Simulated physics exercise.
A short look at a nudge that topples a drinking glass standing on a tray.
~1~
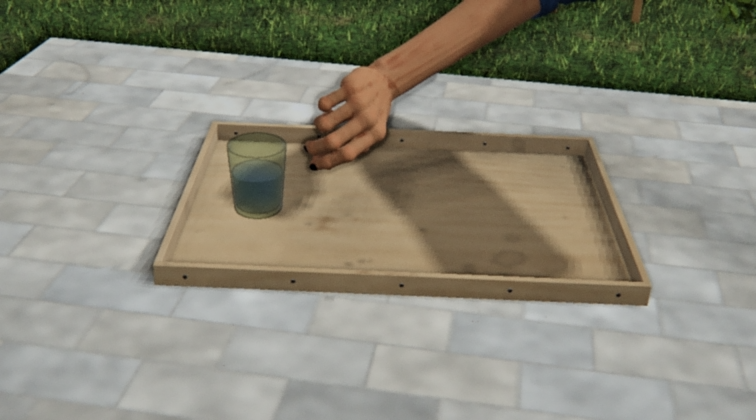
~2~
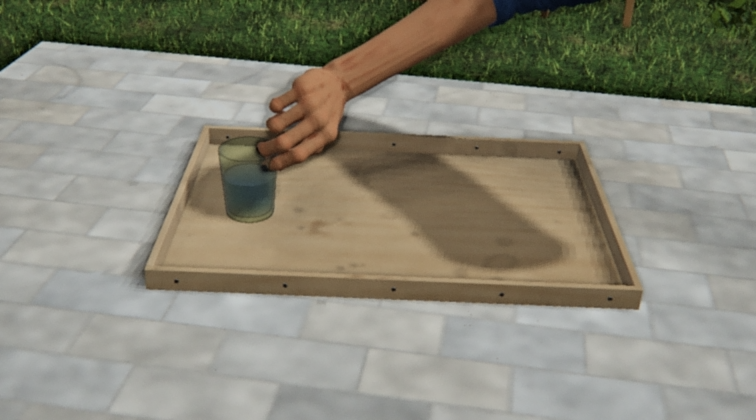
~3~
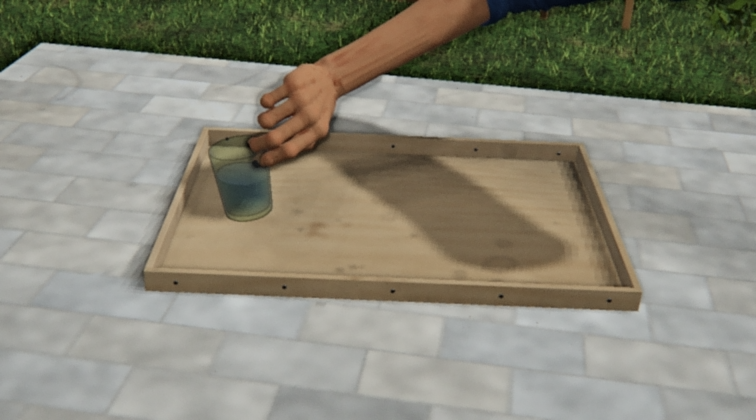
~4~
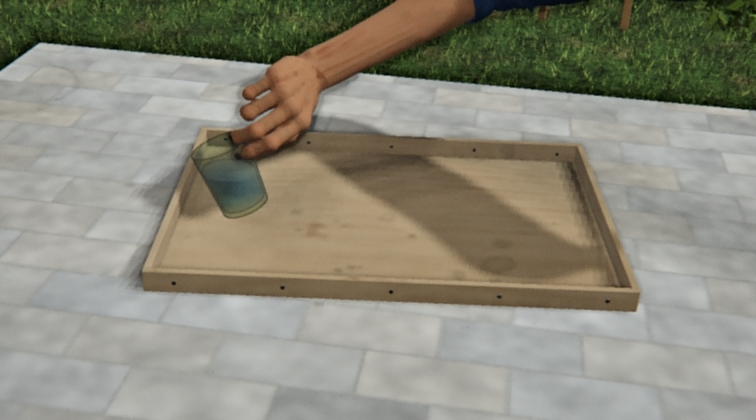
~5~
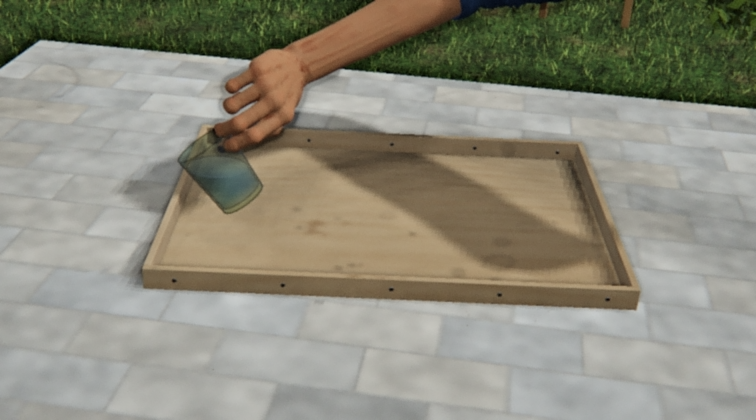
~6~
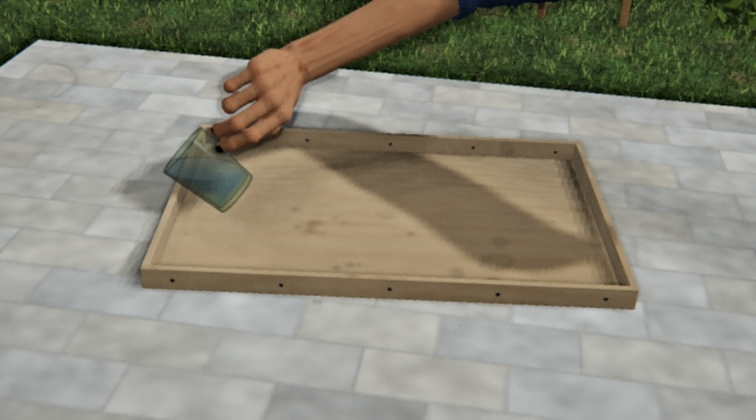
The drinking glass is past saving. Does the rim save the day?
The spill wets the top as well.
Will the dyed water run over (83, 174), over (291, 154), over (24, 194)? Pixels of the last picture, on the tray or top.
In turn: Soaked, clear of it, reached.
Shortly, the drinking glass lies across the rim; the puddle covers about as much as a plate; it has landed past the rim.
Then, the puddle covers about as much as a tray; it has landed past the rim.
At the finish, the puddle covers about as much as a tray; it has landed past the rim.
